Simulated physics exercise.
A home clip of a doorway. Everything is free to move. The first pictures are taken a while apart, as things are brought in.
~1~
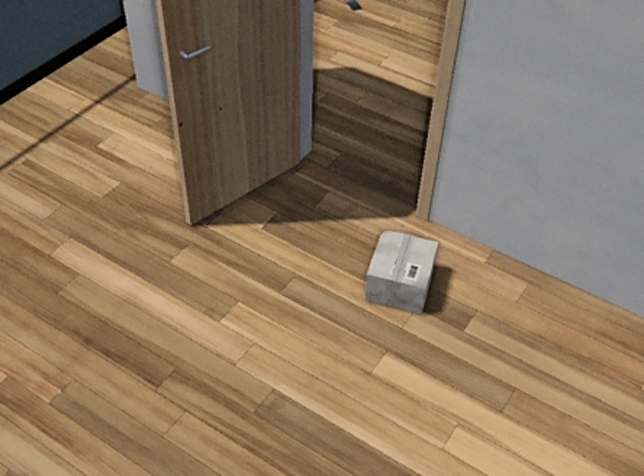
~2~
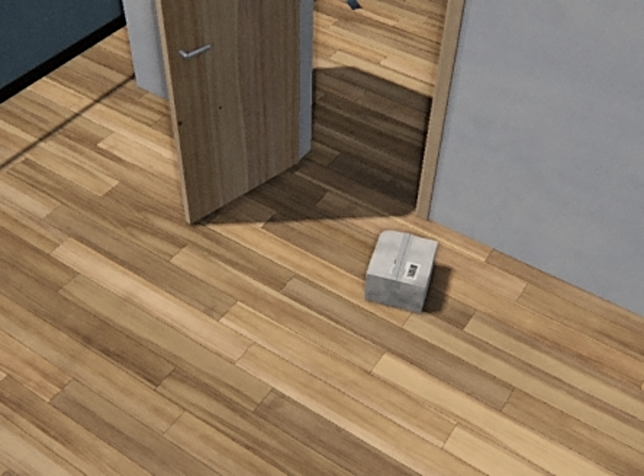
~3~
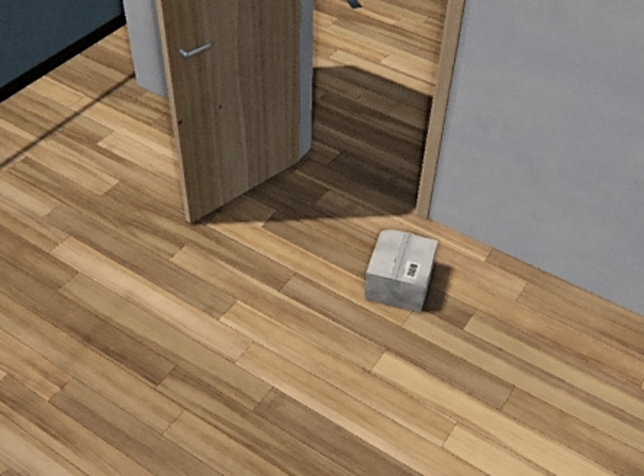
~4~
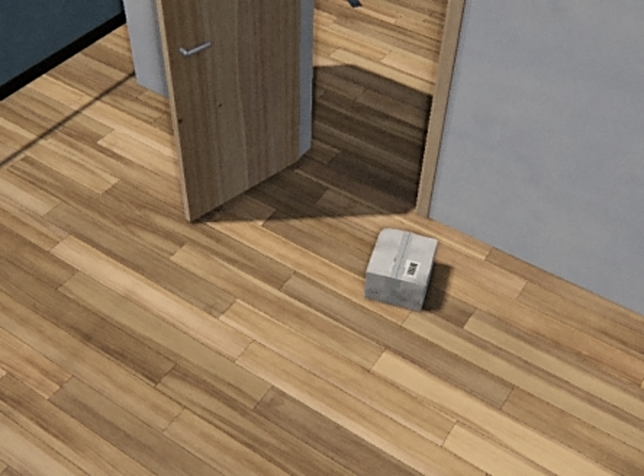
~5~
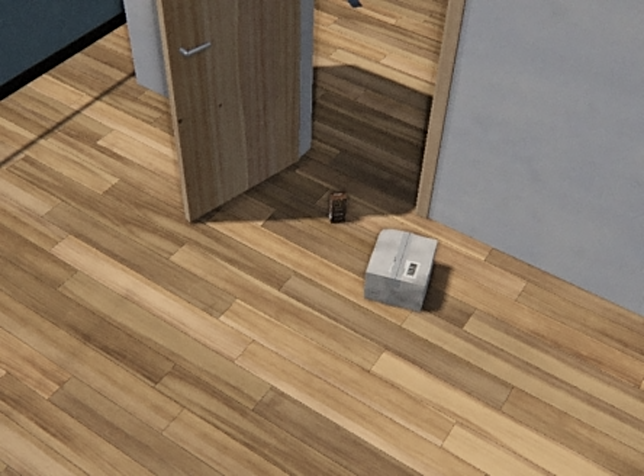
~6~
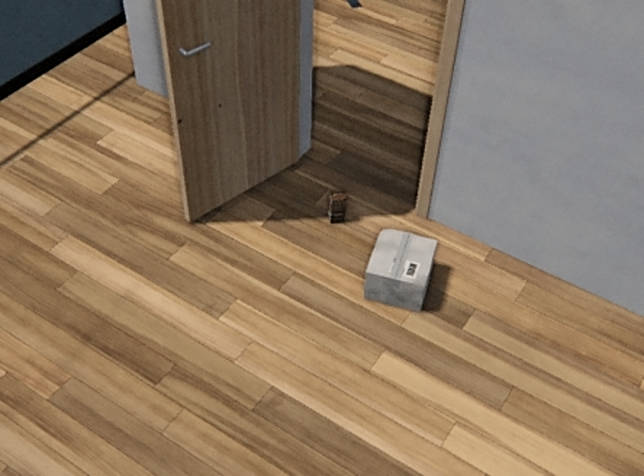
In a doorway with an open door, a small brown carton appears behind a white box.
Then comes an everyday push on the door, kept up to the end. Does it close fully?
As it turns out, it closes.
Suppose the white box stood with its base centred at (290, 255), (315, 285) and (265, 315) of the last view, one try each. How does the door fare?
In the first case it stops short; in the second case it reaches the frame; in the third case it closes.
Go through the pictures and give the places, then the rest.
Door wide open and still; white box (402, 272), in the first picture.
Door wide open and still; white box (401, 271), in the second picture.
Door wide open and still; white box (401, 270), in the third picture.
Door wide open and still; white box (401, 269), in the fourth picture.
Door wide open and still; white box (401, 269), in the fifth picture.
Door wide open and still; brown carton (337, 208); white box (400, 269), in the sixth picture.
Then, 1.10 s past the last view, door at 70°.
Then, 1.90 s past the last view, door at 30°; brown carton displaced about its own width near (349, 203).
Then, 2.30 s past the last view, door at 10°; brown carton displaced well along near (376, 190).
Finally, door at 0°; moved from the start, brown carton; white box still in place. Final places as the last picture's camera would see them, brown carton near (388, 178).
